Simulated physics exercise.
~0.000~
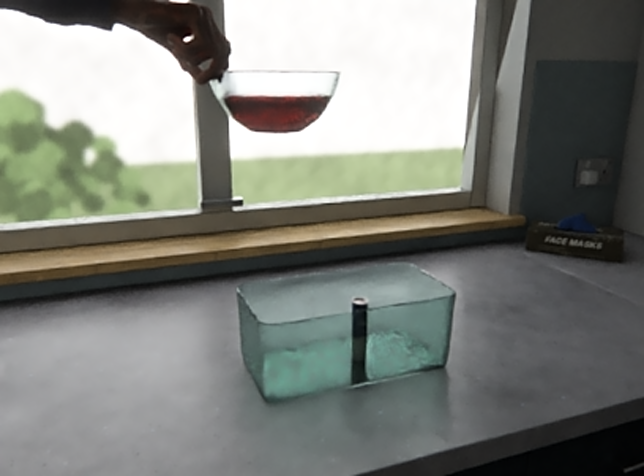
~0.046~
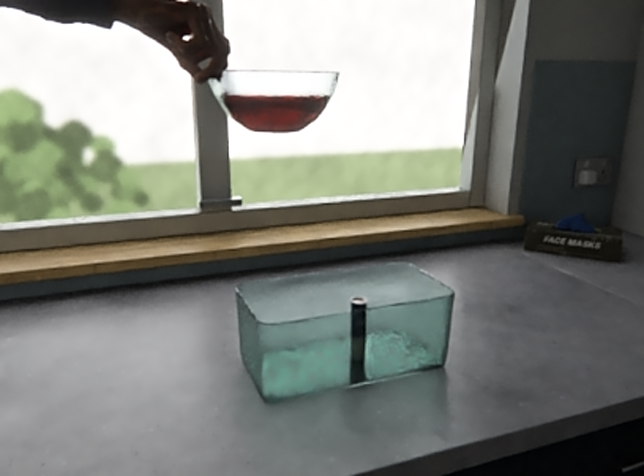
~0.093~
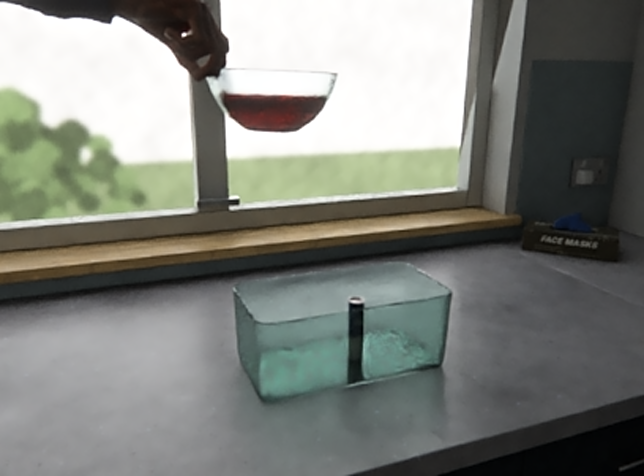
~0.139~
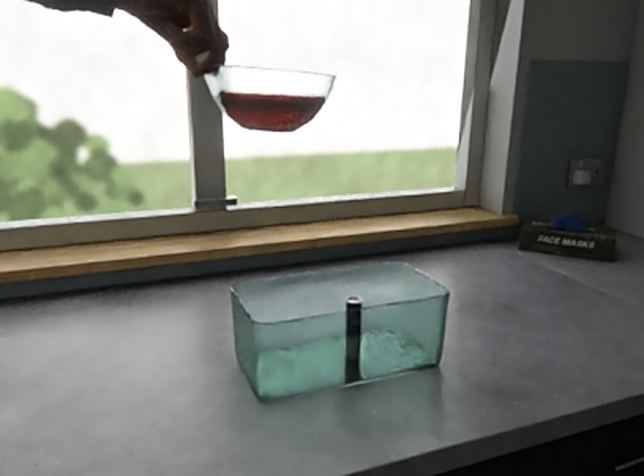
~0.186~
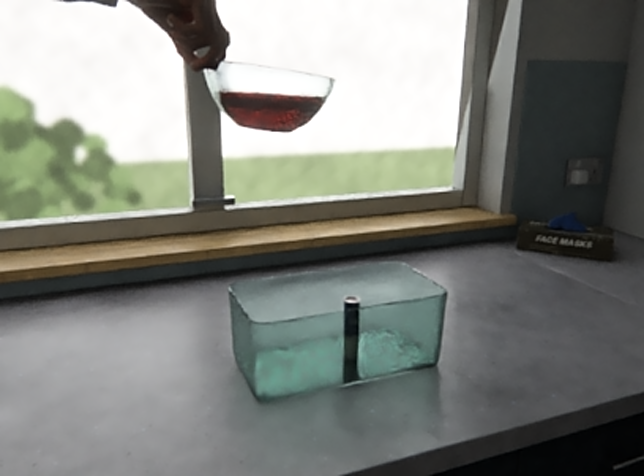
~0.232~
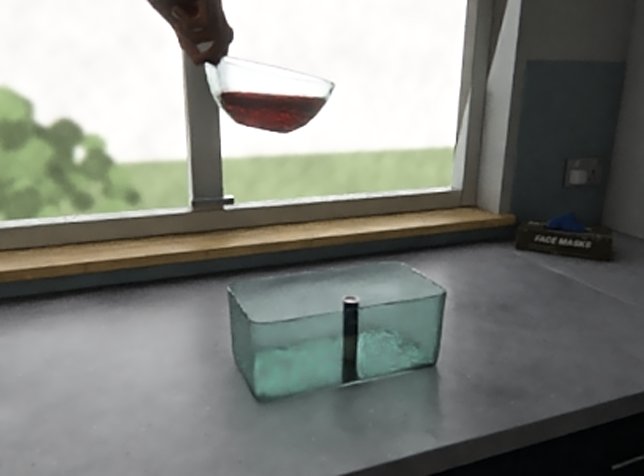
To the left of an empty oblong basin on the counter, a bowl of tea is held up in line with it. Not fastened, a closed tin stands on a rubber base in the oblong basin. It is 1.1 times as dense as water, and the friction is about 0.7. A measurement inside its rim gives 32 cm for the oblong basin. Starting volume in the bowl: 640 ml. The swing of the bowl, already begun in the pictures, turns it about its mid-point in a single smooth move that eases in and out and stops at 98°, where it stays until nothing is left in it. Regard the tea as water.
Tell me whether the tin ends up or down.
It gets tipped over.
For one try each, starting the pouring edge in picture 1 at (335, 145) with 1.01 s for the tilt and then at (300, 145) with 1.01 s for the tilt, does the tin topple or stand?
The tin stays vertical the first time and stays vertical the second time.
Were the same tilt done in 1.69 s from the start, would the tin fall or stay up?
Result: Tin upright.
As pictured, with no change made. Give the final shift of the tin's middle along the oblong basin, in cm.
Around 6.5 cm.
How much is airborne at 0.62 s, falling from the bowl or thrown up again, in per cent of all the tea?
Roughly 48 percent.
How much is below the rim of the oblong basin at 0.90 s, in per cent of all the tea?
Some 70 per cent.
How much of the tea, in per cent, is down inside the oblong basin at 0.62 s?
Fraction in basin: Approx. 1%.
Then, 0.62 s in, the tilt is 65° and 50 per cent is still to pour; the tin stands where it began.
Then, 0.90 s in, the tilt is 95° and 2 per cent is still to pour; the tin stands where it began.
Then, 1.19 s in, the tilt is 98° and 0 per cent is still to pour; the tin lies on its side.
Then, 1.51 s in, the tilt is 98° and 0 per cent is still to pour; the tin lies on its side.
Finally, the tin lies on its side.
